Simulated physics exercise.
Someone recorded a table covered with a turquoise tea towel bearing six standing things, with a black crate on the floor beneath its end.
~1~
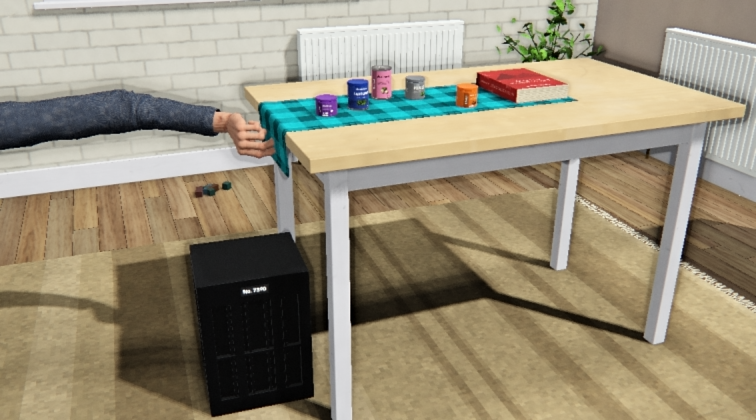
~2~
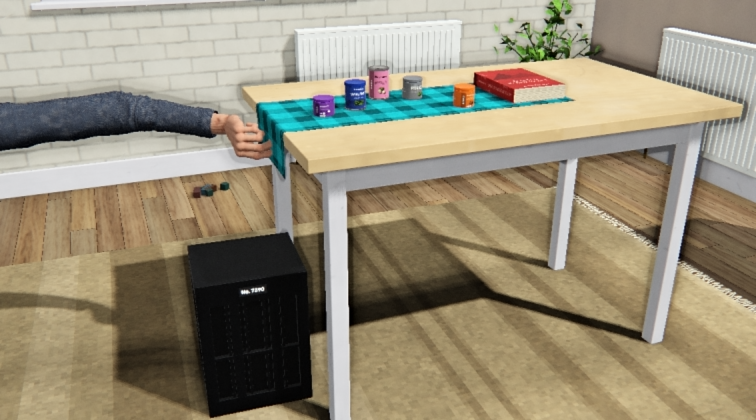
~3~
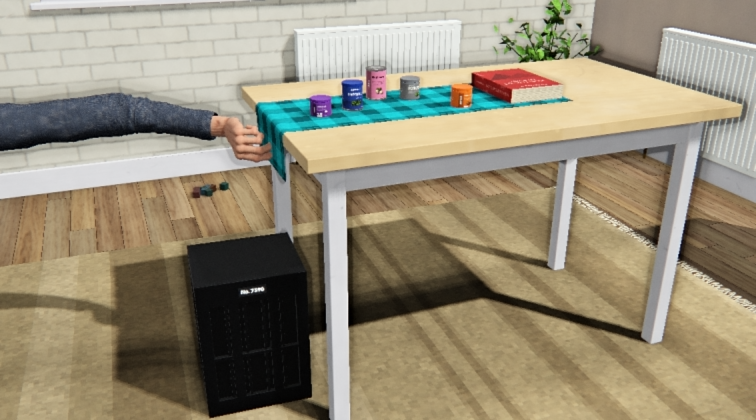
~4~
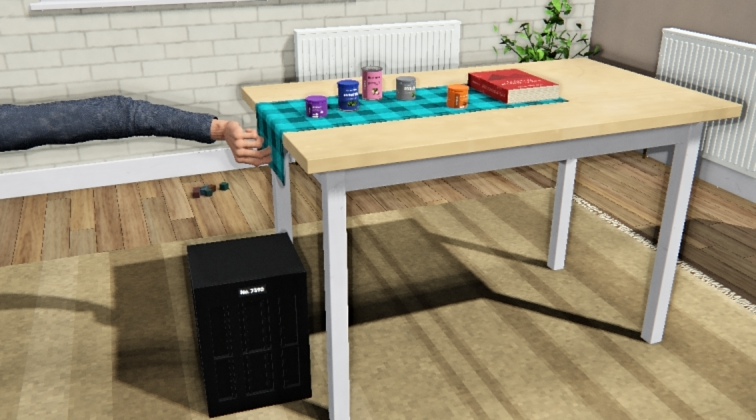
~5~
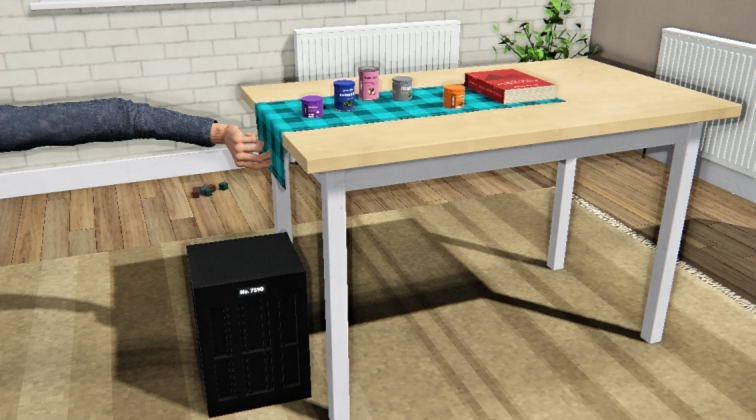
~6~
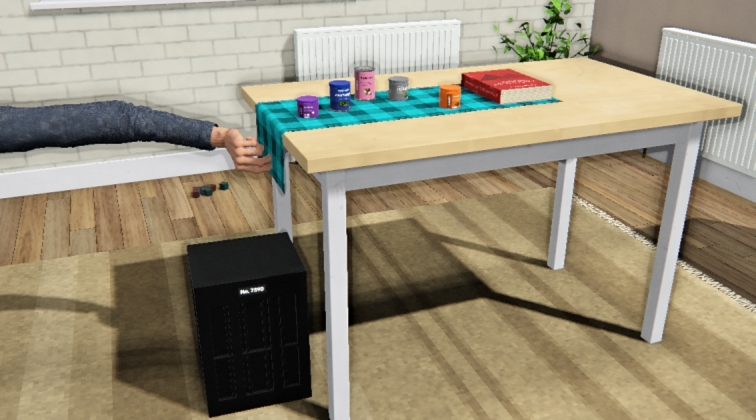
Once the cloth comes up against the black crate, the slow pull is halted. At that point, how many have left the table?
Most likely just two will go over the edge.
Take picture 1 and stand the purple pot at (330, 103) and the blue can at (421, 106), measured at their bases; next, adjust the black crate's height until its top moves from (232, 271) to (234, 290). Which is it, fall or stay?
As for the purple pot, it leaves the top; as for the blue can, it stays in place.
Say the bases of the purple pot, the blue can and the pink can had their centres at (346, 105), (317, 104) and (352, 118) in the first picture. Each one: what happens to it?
The purple pot topples down, the blue can topples down, and the pink can topples down.
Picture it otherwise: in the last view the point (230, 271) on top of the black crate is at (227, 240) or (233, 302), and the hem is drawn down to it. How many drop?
Going over the edge would be 1 and 3.
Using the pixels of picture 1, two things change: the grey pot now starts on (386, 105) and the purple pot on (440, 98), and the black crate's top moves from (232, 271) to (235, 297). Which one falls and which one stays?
Observed: Grey pot departs; purple pot remains seated.
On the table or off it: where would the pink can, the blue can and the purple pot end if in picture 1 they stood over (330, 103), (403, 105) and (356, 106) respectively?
For the pink can it's falling, for the blue can it's staying, for the purple pot it's falling.
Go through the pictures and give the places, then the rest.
In the first frame, hem (289, 178); purple pot (326, 97); blue can (358, 81); pink can (381, 67); grey pot (415, 77); orange pot (467, 86); top of the crate (232, 271).
In the second frame, hem (285, 179); purple pot (323, 97).
In the third frame, hem (286, 181); blue can (352, 82).
In the fourth frame, hem (284, 186); pink can (372, 68); top of the crate (230, 271).
In the fifth frame, hem (286, 190); grey pot (402, 78).
In the sixth frame, hem (285, 194); purple pot (308, 98); blue can (340, 82); pink can (364, 68); grey pot (398, 78); orange pot (450, 87).
A little later, hem near (272, 206); all still up.
Next, hem near (273, 235); purple pot gone.
Later still, hem on the crate; purple pot and blue can gone.
When it is over, hem on the crate; purple pot and blue can gone. The answer is two.
